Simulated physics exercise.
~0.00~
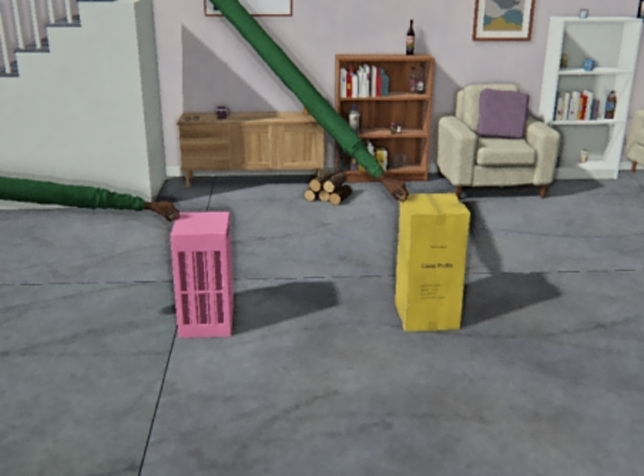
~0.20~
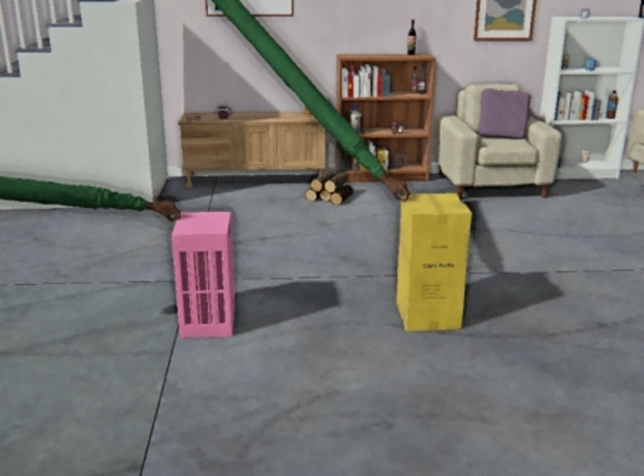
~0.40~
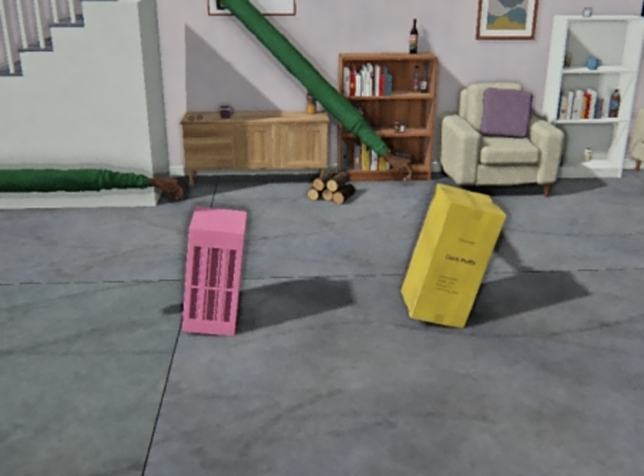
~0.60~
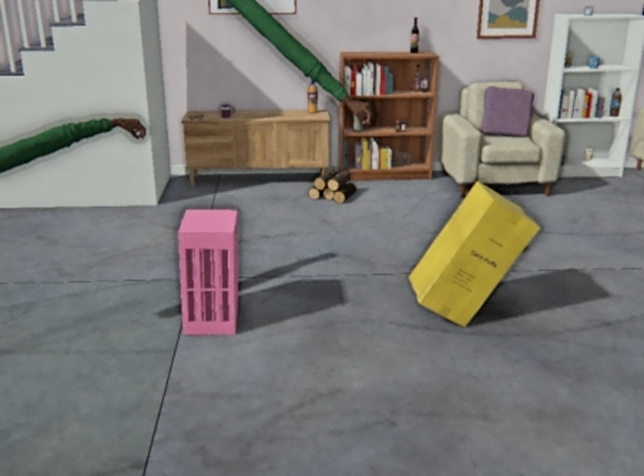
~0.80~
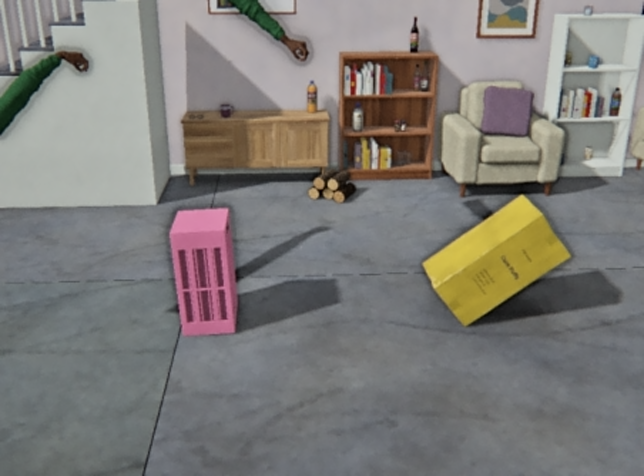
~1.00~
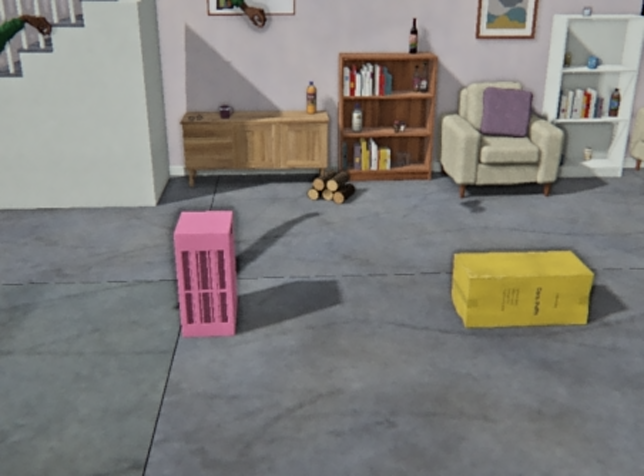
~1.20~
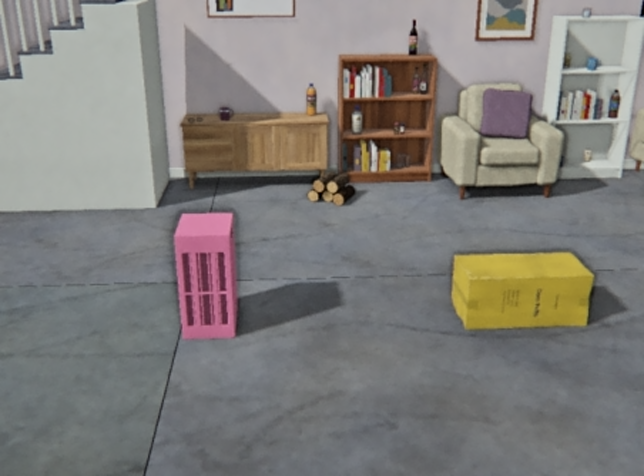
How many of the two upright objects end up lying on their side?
One of them does. The yellow parcel ends on its side, while the pink crate stays standing.
In a living room with a grey floor, two green-sleeved arms push a pink crate and a yellow parcel near their tops, then draw back. The crate rocks slightly and settles upright, while the parcel tips over to the right and ends lying on its side.
